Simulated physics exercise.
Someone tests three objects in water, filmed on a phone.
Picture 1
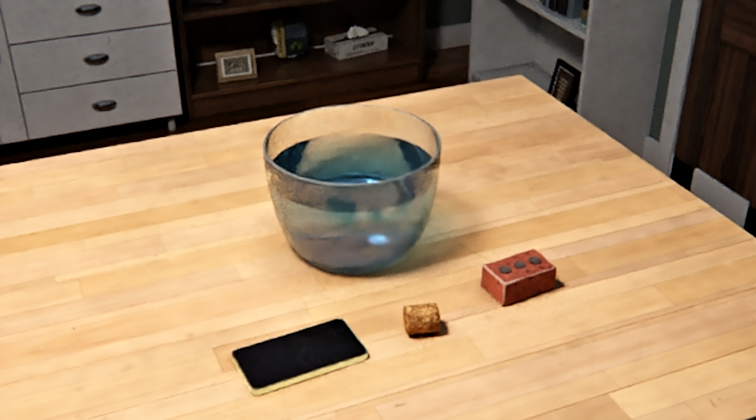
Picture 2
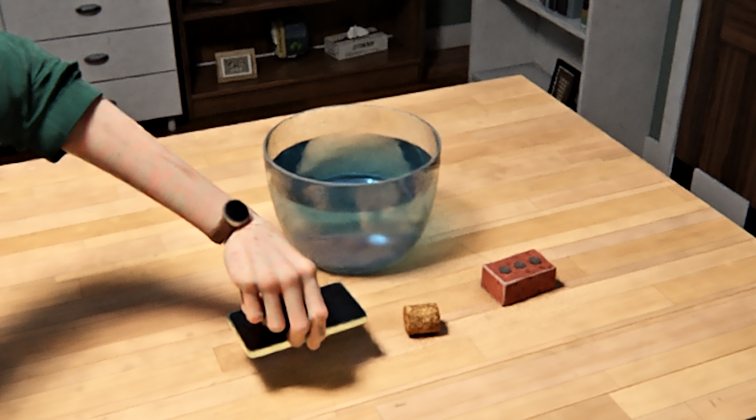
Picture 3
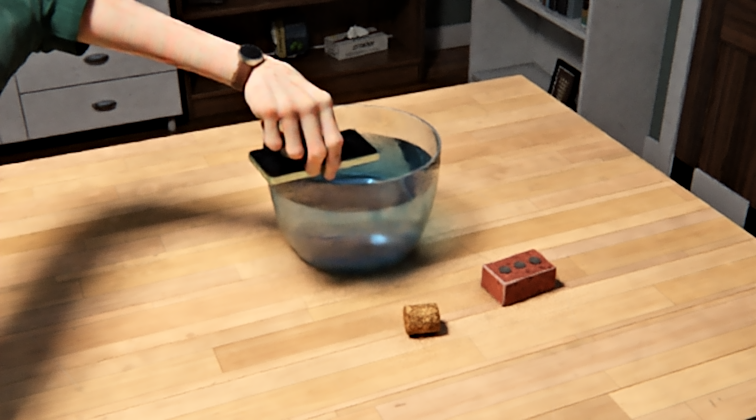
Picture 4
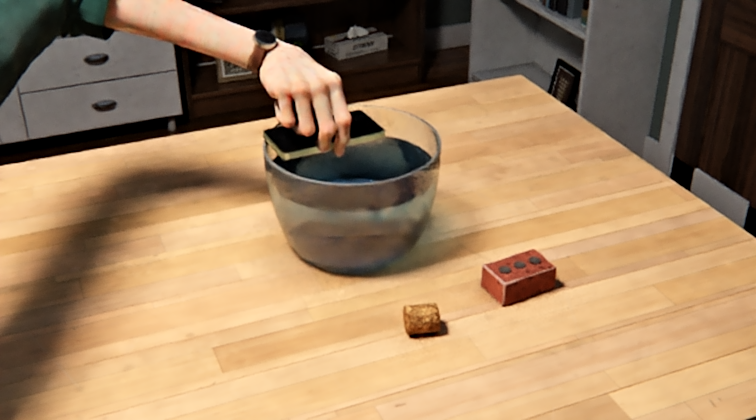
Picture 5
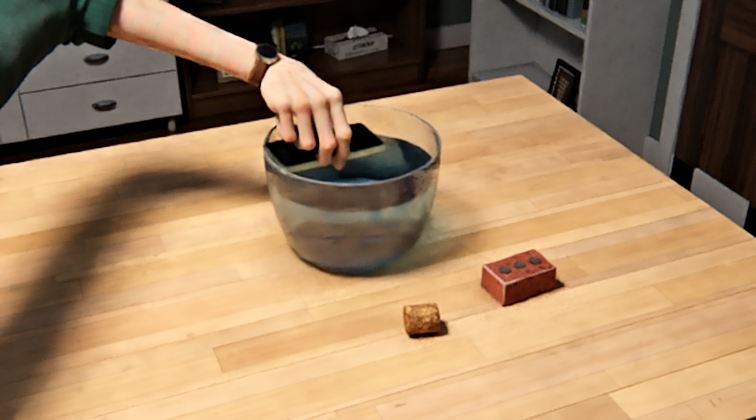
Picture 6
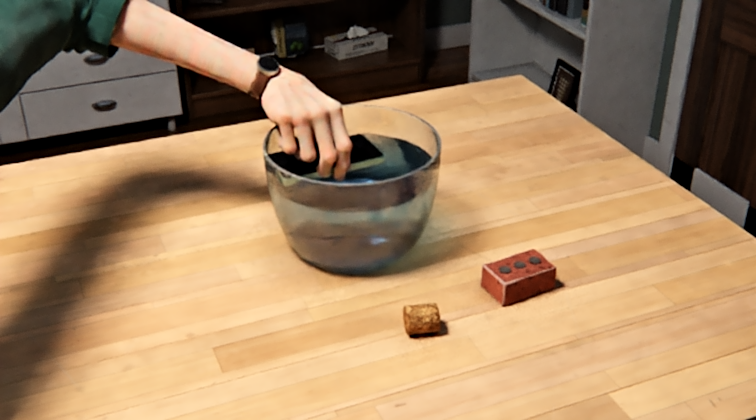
A hand lifts a phone from the table and lowers it inside a big glass bowl.
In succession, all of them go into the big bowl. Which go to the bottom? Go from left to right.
Under; afloat; under.
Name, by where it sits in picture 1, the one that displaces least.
It is the centre piece.
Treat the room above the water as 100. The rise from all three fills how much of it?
That comes out at around 16 percent.
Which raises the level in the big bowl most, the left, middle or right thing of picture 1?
Observation: The item at the right end.
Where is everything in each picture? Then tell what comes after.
The row from the left; phone (300, 355); cork (422, 319); piece of brick (519, 276), in the first picture.
A hand picks up the phone; phone (297, 317); piece of brick (519, 276), in the second picture.
It is carried over; phone (314, 155); cork (422, 319), in the third picture.
It is above the big bowl; phone (324, 134); piece of brick (519, 276), in the fourth picture.
It comes down; phone (325, 147); cork (422, 319), in the fifth picture.
It is just over the surface; phone (325, 158); cork (422, 319); piece of brick (519, 276), in the sixth picture.
Shortly, the phone ends at the bottom.
Then, the cork bobs at the top.
At the finish, the piece of brick ends at the bottom; afloat, cork.
